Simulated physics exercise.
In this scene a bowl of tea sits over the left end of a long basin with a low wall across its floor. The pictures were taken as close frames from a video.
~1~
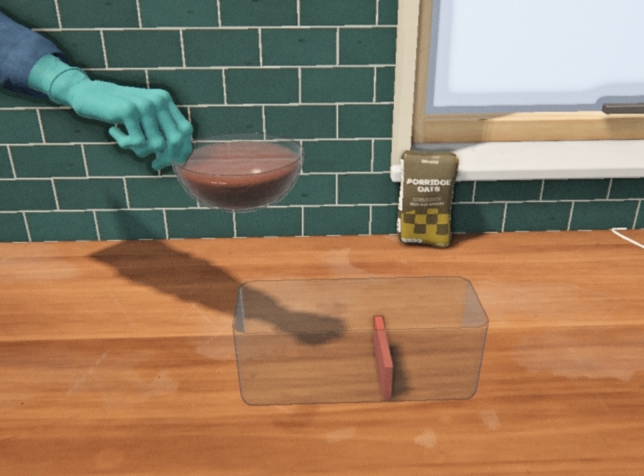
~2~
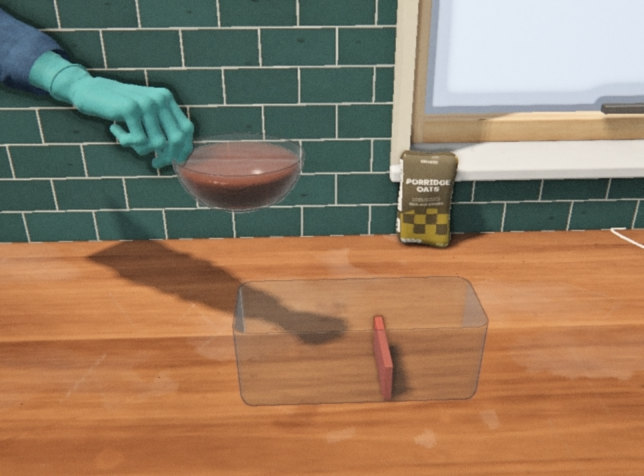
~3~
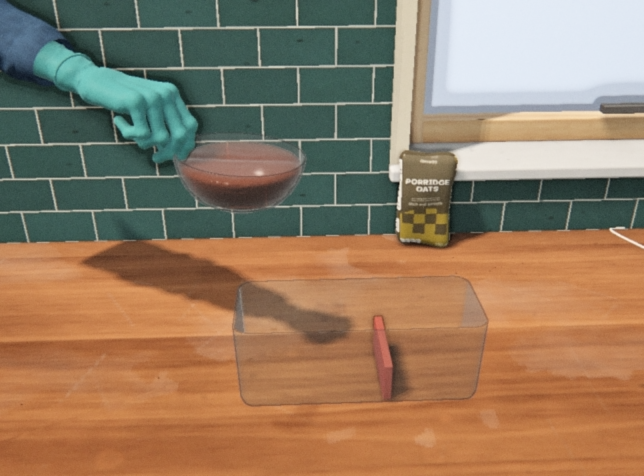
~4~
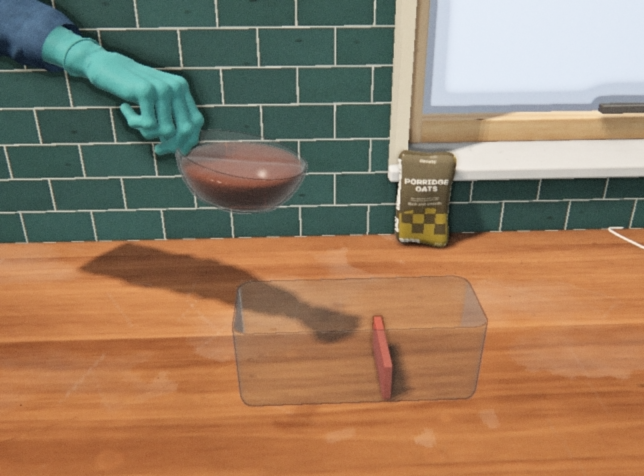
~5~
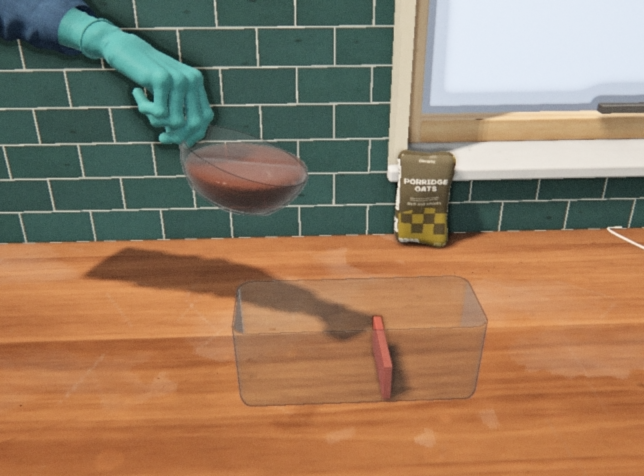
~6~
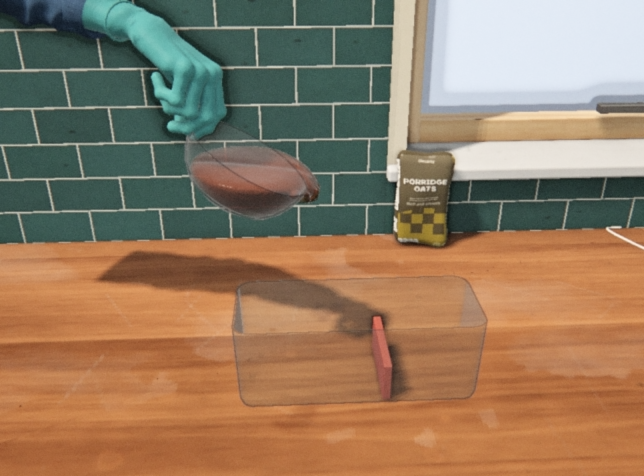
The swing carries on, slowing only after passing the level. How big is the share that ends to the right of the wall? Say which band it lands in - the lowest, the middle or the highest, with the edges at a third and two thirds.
The lowest band, under a third.
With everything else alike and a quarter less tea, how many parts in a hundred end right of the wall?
Roughly 5 in a hundred.
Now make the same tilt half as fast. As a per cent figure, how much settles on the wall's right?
Near 10 in a hundred.
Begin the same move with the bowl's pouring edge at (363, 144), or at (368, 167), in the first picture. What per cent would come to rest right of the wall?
About 60 per cent, then about 70 per cent.
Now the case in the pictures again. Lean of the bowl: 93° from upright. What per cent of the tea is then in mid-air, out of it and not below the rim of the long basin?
That works out near 50 percent.
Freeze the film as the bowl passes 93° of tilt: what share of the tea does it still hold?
Near 10 per cent.
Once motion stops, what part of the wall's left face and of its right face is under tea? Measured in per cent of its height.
Left 40 %, right 10 %.
A moment on, the bowl is tipped on its side and 8 per cent is still to pour, 39 is left of the wall and 2 right of it.
Next, the bowl is tipped right over and 0 per cent is still to pour, 85 is left of the wall and 4 right of it.
Then the bowl is tipped right over and 0 per cent is still to pour, 85 is left of the wall and 6 right of it.
Later the bowl is tipped right over and 0 per cent is still to pour, 85 is left of the wall and 7 right of it.
Finally, 85 per cent lies left of the wall, 7 right of it and 8 outside.
